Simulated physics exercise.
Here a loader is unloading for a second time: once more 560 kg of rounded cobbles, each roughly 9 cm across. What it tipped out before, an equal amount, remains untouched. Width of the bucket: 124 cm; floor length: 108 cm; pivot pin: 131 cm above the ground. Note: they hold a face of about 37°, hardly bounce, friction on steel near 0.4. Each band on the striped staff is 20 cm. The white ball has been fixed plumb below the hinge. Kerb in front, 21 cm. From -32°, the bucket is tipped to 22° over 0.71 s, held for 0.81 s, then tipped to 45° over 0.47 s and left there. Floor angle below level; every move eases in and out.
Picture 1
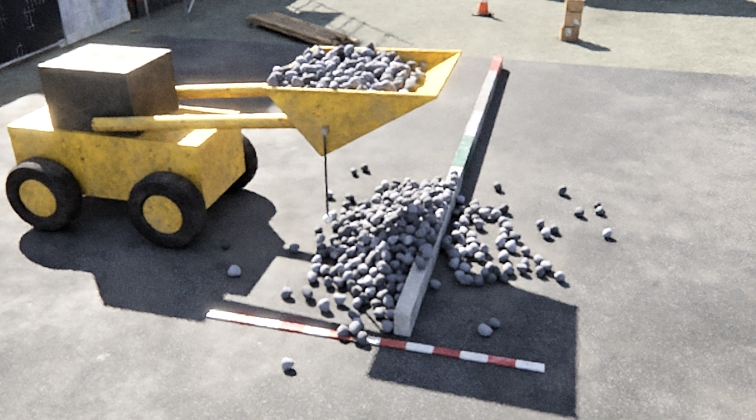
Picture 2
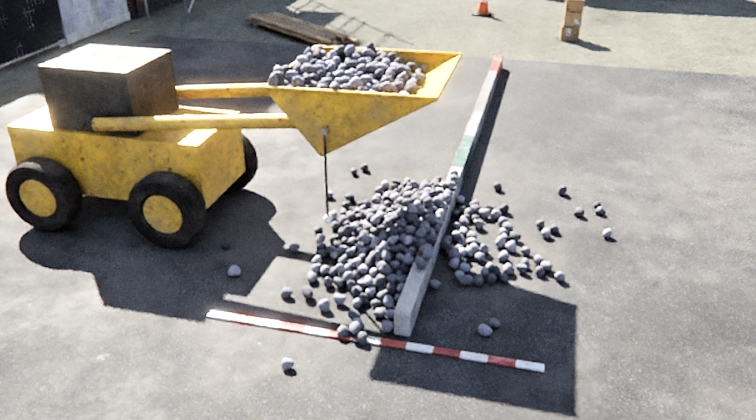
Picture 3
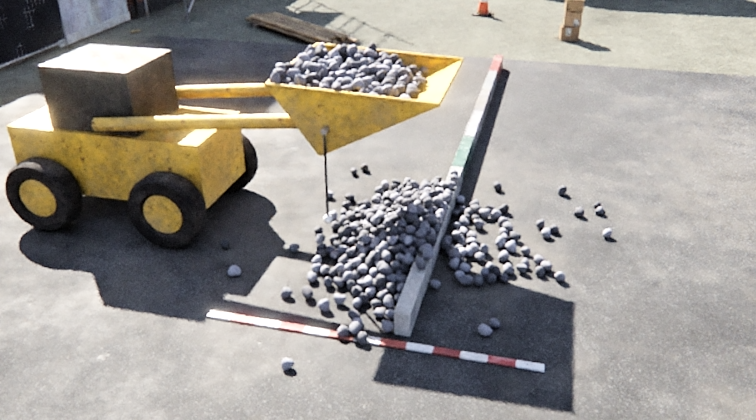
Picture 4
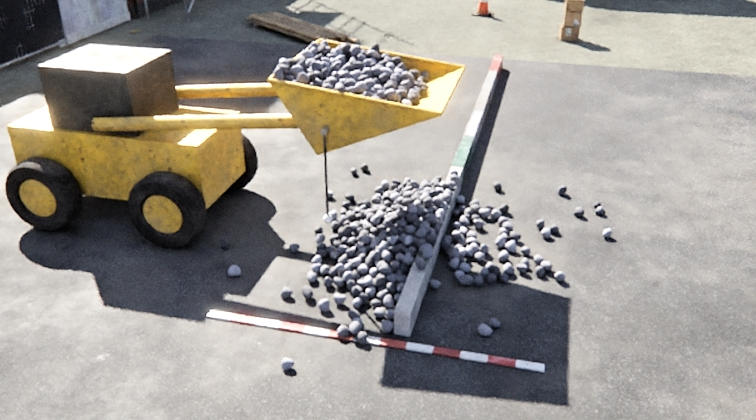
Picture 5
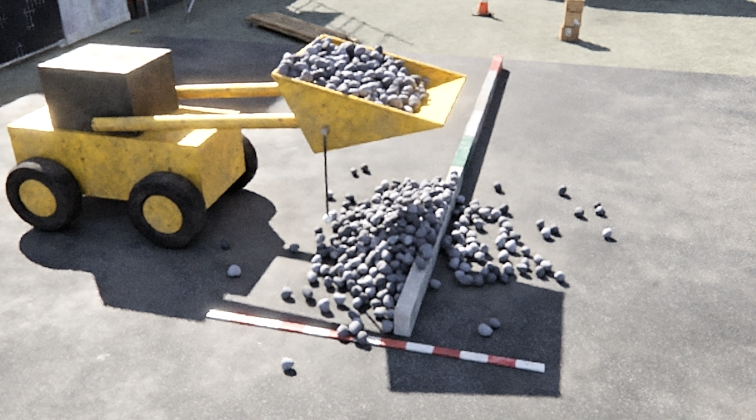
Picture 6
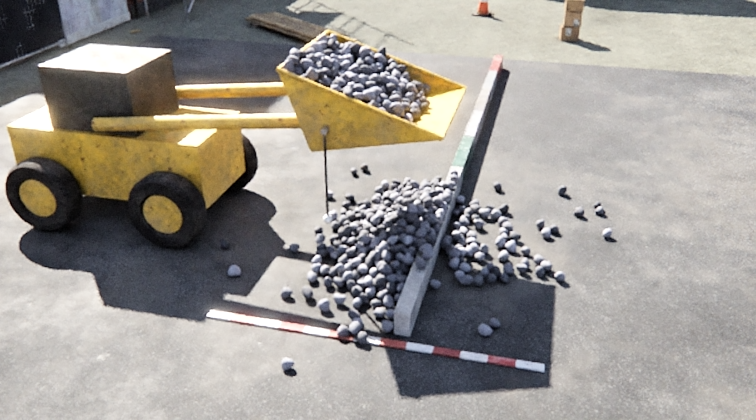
A yellow loader's bucket full of grey cobbles slowly tilting forward above a cobble pile heaped against and across a low kerb.
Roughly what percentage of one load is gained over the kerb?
Roughly 88 per cent.
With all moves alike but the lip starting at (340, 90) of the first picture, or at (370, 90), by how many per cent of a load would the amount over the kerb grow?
Some 10 percent, and then 35 percent.
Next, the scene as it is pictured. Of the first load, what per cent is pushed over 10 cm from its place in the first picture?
5 per cent.
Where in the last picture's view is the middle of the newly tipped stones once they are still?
Centre: Approx. (483, 242).
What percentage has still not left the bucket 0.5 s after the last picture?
Roughly 100 per cent is still inside.
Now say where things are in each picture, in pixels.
The first frame shows lip at (437, 97), floor tilted -32°, highest stones at (354, 54). The earlier load is highest near (421, 210), 34 cm above ground level, 86 % on this side of the kerb, 14 % over the kerb.
The second frame shows lip at (437, 99), floor tilted -31°, highest stones at (347, 53).
The third frame shows lip at (439, 105), floor tilted -28°, highest stones at (333, 53).
In the fourth frame, the bucket is at -23°, its lip at (441, 114); the top of the load is at (331, 51).
In the fifth frame, the bucket is at -18°, its lip at (443, 126); the top of the load is at (329, 48).
In the sixth frame, the bucket is at -11°, its lip at (443, 139); the top of the load is at (327, 45).
Then, 0.2 s after the last picture the floor is at 13°; in per cent of one load, 100 in the bucket, 86 on this side of the kerb, 14 over the kerb; the foremost stones are at (577, 226).
Then, 0.5 s after the last picture the floor is at 22°; in per cent of one load, 99 in the bucket, 87 on this side of the kerb, 14 over the kerb; the foremost stones are at (577, 226).
Then, 2.1 s after the last picture the floor is at 45°; in per cent of one load, 0 in the bucket, 100 on this side of the kerb, 100 over the kerb; the foremost stones are at (659, 271).
Then, 4.9 s after the last picture the floor is at 45°; in per cent of one load, 0 in the bucket, 98 on this side of the kerb, 102 over the kerb; the foremost stones are at (663, 272). Net gain over the kerb, 88.
